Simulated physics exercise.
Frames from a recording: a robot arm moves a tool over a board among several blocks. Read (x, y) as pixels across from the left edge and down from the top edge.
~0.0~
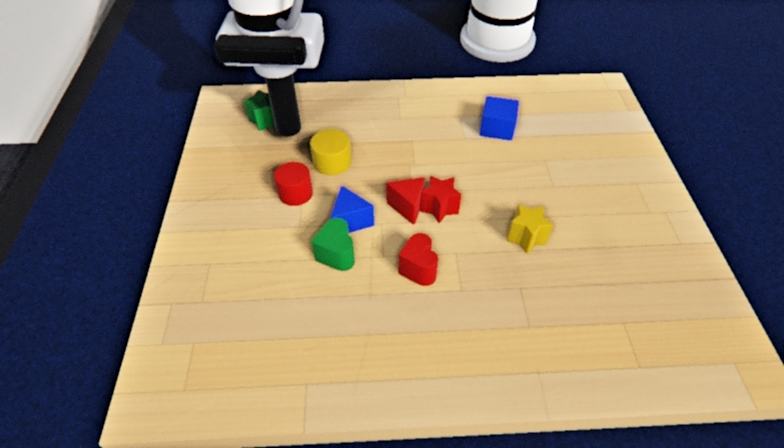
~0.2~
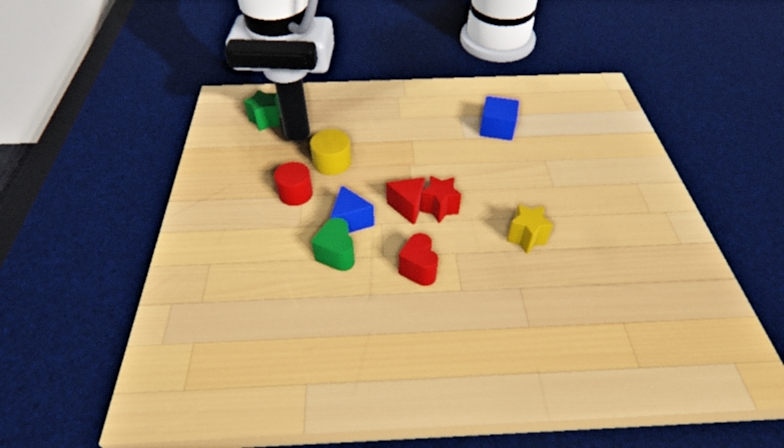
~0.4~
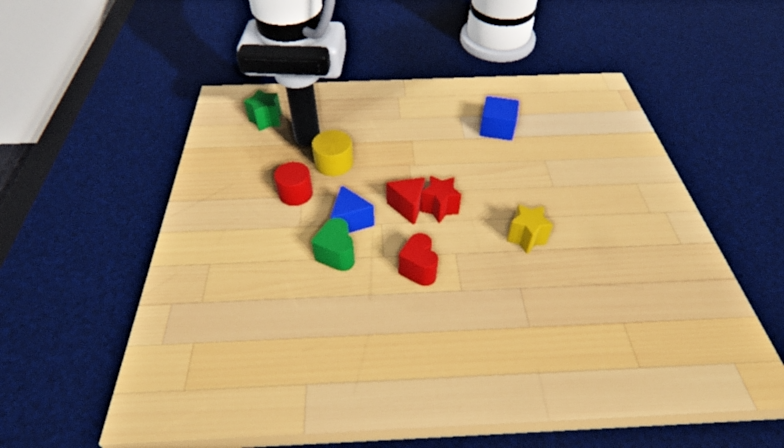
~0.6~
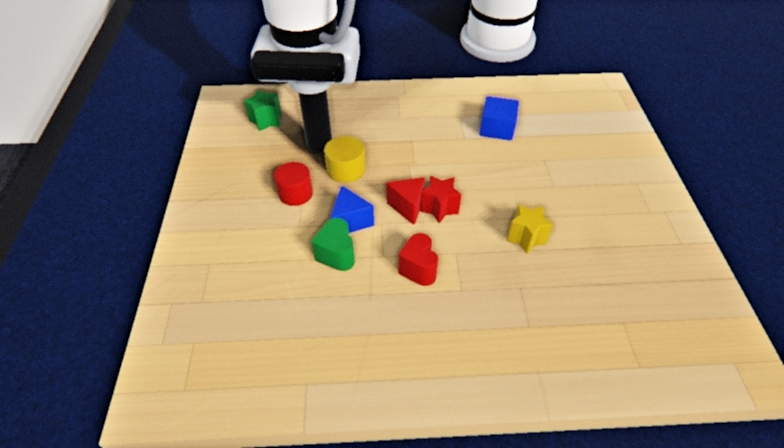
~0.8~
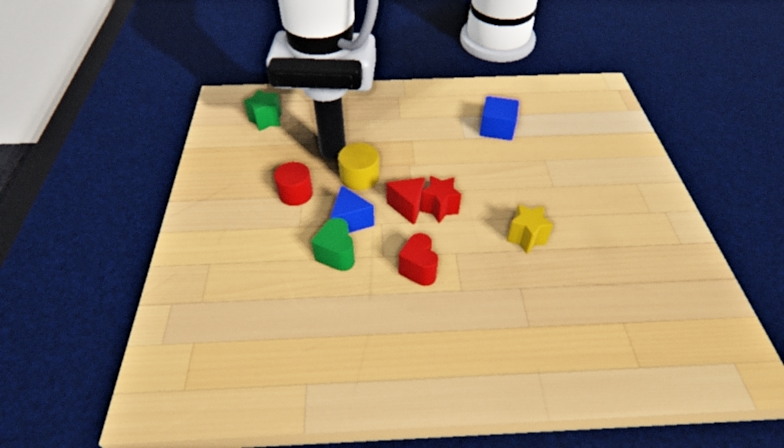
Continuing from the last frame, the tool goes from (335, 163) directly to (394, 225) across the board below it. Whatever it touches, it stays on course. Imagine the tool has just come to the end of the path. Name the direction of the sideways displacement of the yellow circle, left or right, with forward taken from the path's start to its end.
Moves left.
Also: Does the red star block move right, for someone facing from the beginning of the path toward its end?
No
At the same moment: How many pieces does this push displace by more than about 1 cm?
I'd say three or more blocks get shifted by more than about 1 cm.
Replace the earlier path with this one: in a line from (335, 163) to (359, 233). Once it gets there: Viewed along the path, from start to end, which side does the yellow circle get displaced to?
My prediction: Leftwards.
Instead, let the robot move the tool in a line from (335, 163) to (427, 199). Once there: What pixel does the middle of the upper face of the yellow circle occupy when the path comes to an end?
Just about (434, 205).
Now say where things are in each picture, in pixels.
The first picture shows lower end of the tool at (289, 130), tops of blocks, blue triangular block at (349, 202), yellow circle at (330, 141), red triangular block at (409, 188), red star block at (442, 188).
The second picture shows tool at (298, 134), blocks as before.
The third picture shows tool at (308, 139), yellow circle at (332, 142).
The fourth picture shows tool at (320, 145), yellow circle at (344, 148).
The fifth picture shows tool at (333, 152), blue triangular block at (349, 202), yellow circle at (359, 156), red triangular block at (409, 188), red star block at (442, 188).
On the path given first. One third of the way, tool at (352, 171); yellow circle at (384, 171); red triangular block at (410, 190).
Two thirds of the way, tool at (372, 192); yellow circle at (408, 184); red triangular block at (428, 205), turned 25° anticlockwise; red star block at (453, 190), turned 40° anticlockwise.
At the end, tool at (394, 214); blue triangular block not moved; yellow circle at (424, 190); red triangular block at (443, 212), turned 15° anticlockwise; red star block at (466, 190), turned 45° anticlockwise.
